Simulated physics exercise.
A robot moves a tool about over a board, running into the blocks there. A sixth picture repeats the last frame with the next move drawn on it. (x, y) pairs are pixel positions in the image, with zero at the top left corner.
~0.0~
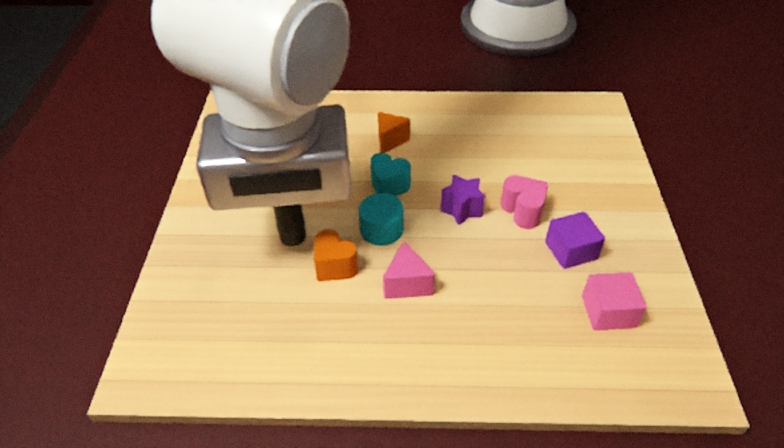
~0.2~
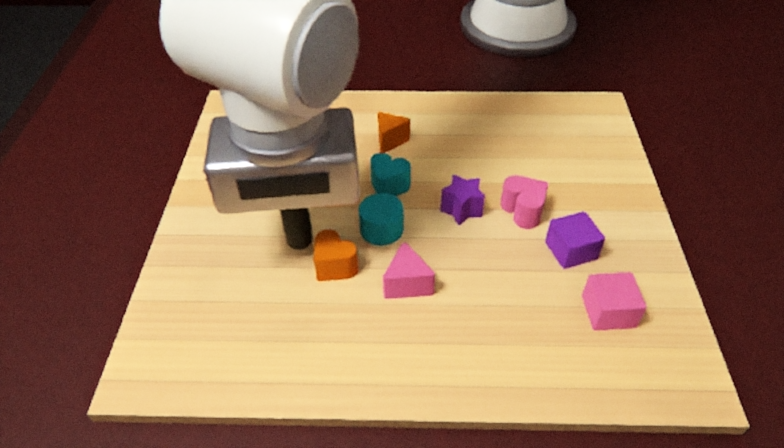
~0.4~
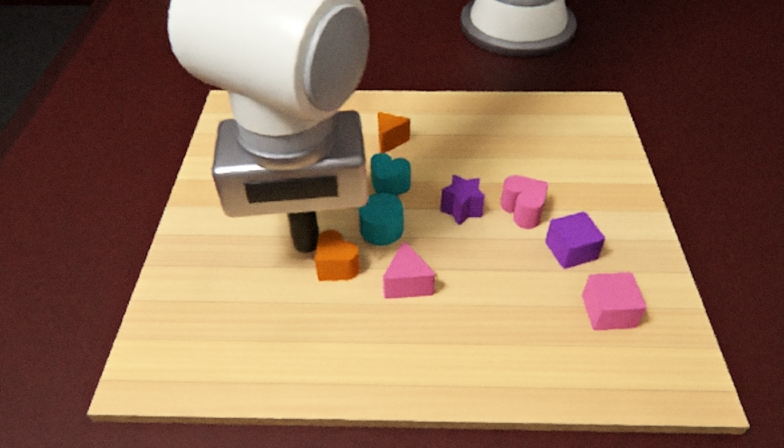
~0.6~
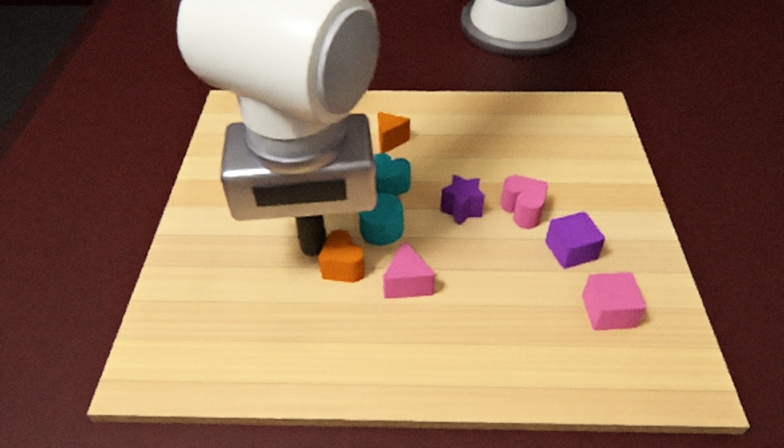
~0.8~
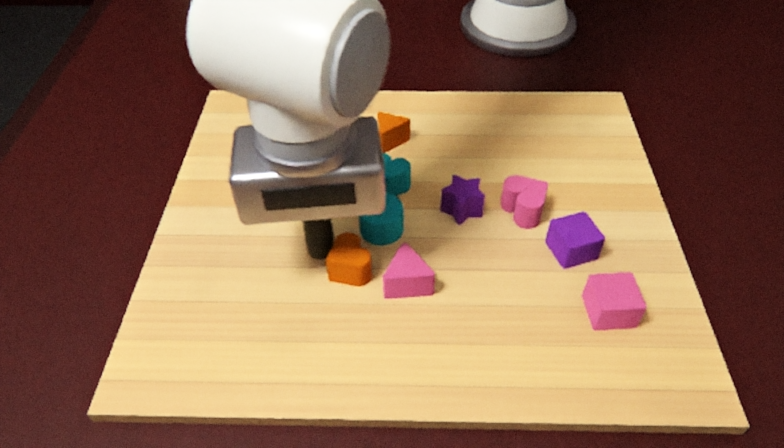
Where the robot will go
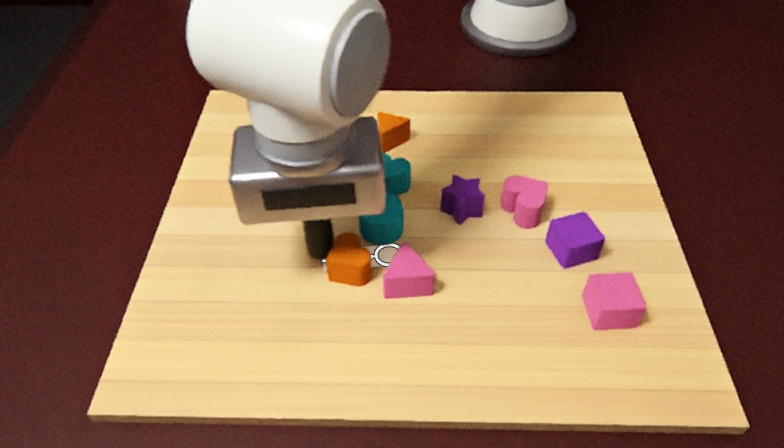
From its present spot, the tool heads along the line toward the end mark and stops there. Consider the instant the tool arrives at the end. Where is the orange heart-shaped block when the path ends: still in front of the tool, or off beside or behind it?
Slid away.
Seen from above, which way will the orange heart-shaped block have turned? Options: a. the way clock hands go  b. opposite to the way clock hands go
The answer is a.
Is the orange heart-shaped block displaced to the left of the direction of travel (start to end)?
My answer is no.
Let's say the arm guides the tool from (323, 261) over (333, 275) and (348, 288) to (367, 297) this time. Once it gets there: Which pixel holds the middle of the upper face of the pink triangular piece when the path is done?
I'd guess (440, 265).
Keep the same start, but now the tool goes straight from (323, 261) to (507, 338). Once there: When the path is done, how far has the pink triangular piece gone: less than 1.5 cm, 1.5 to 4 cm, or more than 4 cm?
The displacement of the pink triangular piece is above 4 cm.
The line goes straight from (323, 261) to (389, 255).
The first path, step by step. Halfway along, tool at (356, 248); orange heart-shaped block at (375, 255), turned 40° clockwise.
At the end, tool at (389, 244); orange heart-shaped block at (383, 260), turned 60° clockwise; turquoise cylinder unmoved; pink triangular piece at (416, 269).
